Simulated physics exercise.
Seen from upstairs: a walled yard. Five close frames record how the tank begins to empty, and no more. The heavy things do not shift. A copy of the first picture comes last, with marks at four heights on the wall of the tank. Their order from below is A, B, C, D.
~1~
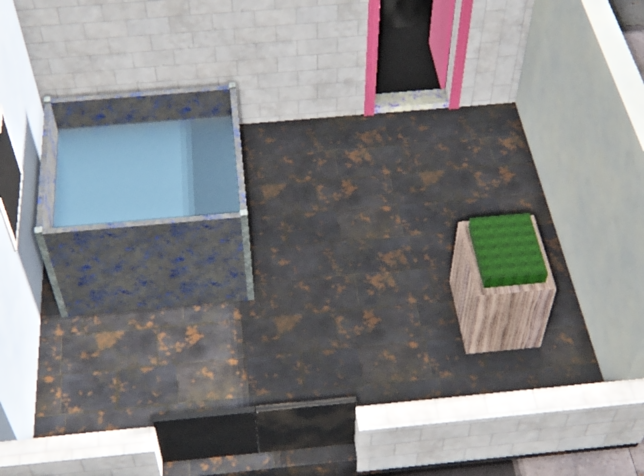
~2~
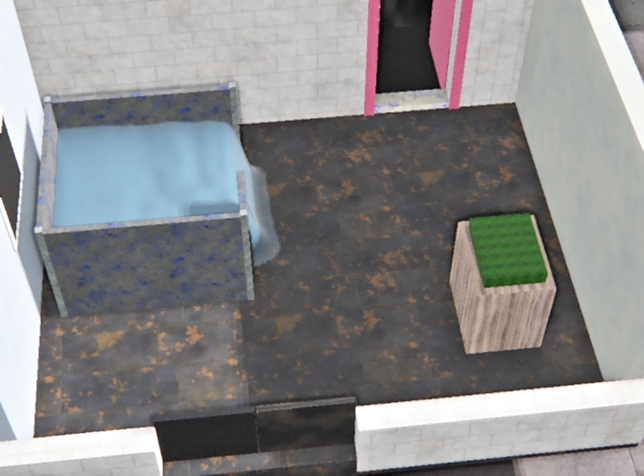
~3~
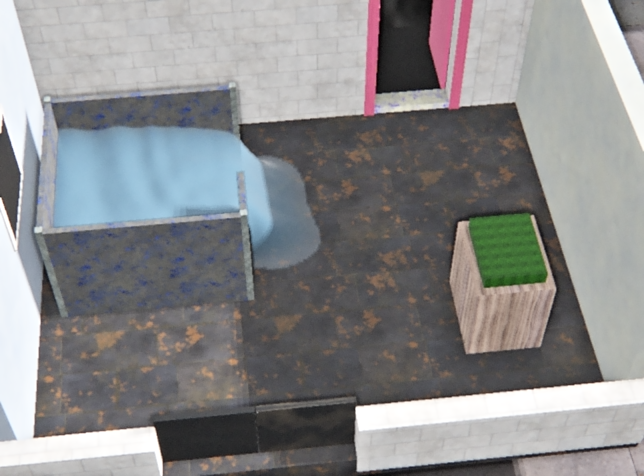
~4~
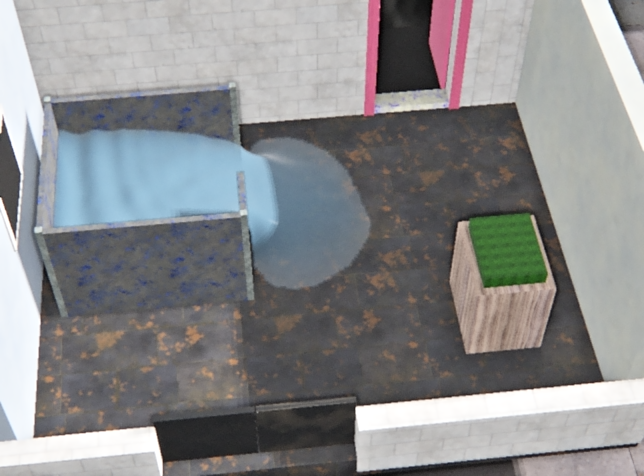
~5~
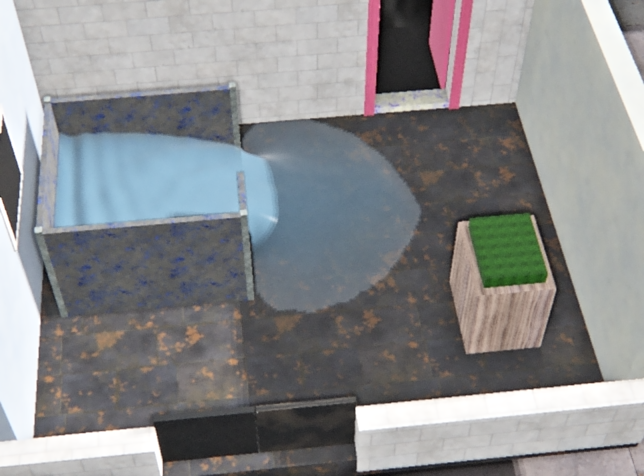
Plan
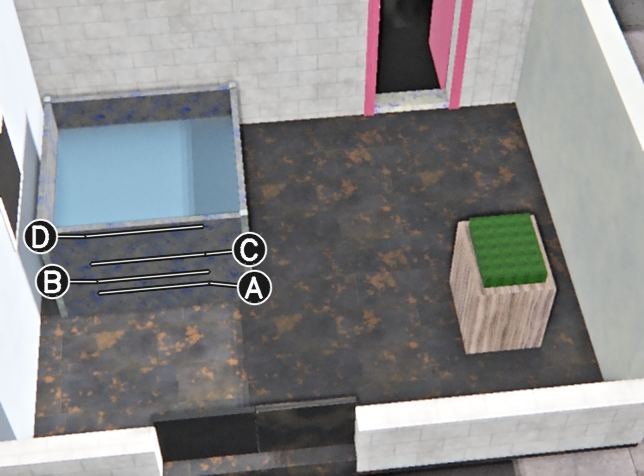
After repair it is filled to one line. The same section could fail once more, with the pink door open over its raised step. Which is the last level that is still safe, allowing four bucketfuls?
The limit is A.
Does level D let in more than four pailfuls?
Yes, that goes wrong.
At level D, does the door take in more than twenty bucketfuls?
Yes.
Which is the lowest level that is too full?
The answer is B.
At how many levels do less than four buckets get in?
One of them.
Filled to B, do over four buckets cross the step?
Yes.
On the marked copy, A at (154, 288); B at (152, 276); C at (149, 259); D at (143, 231); from the bottom up A, B, C, D.
With A, a bucket or two gets in.
With B, about 8 bucketfuls get in.
With C, dozens of bucketfuls pour in.
With D, dozens of bucketfuls pour in.
